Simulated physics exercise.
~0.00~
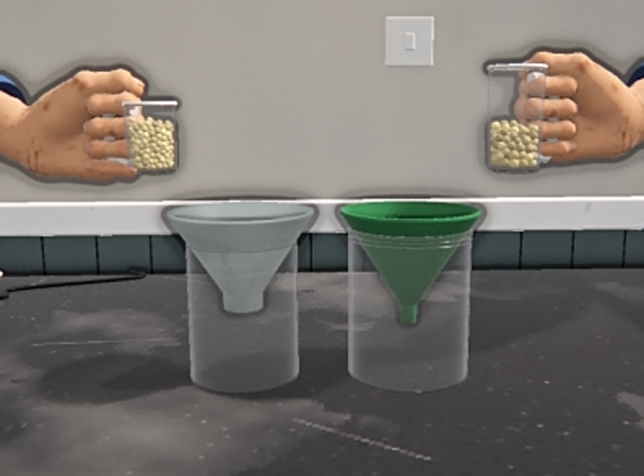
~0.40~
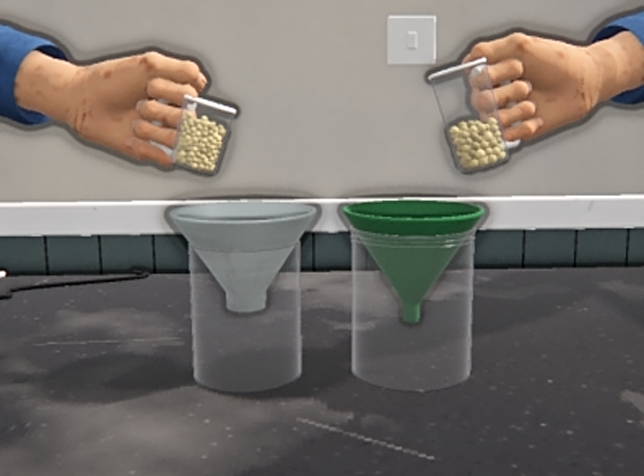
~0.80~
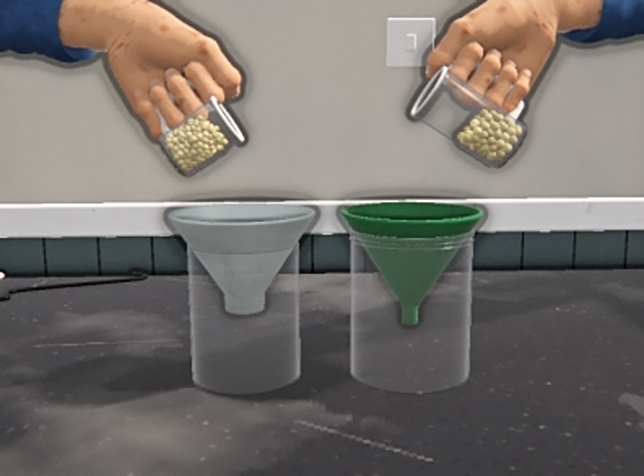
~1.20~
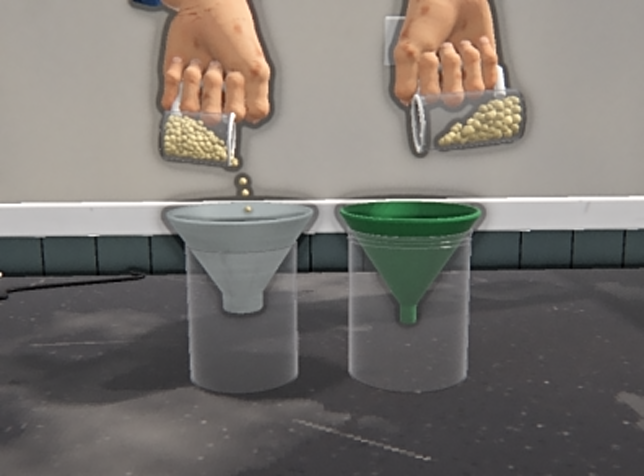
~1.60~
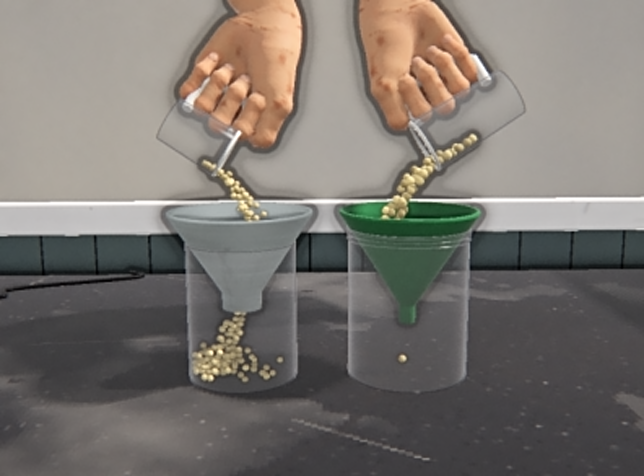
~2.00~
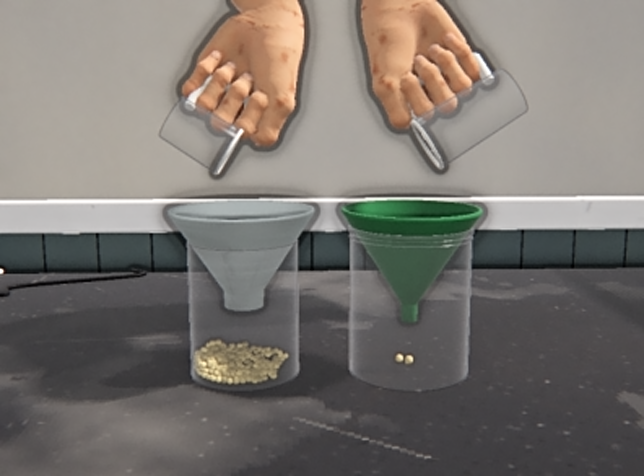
Two hands tipped small clear cups of pale beads into funnels set on clear jars, and while the grey funnel on the left let its beads pour into a pile below, the green one on the right let only a couple drop through.
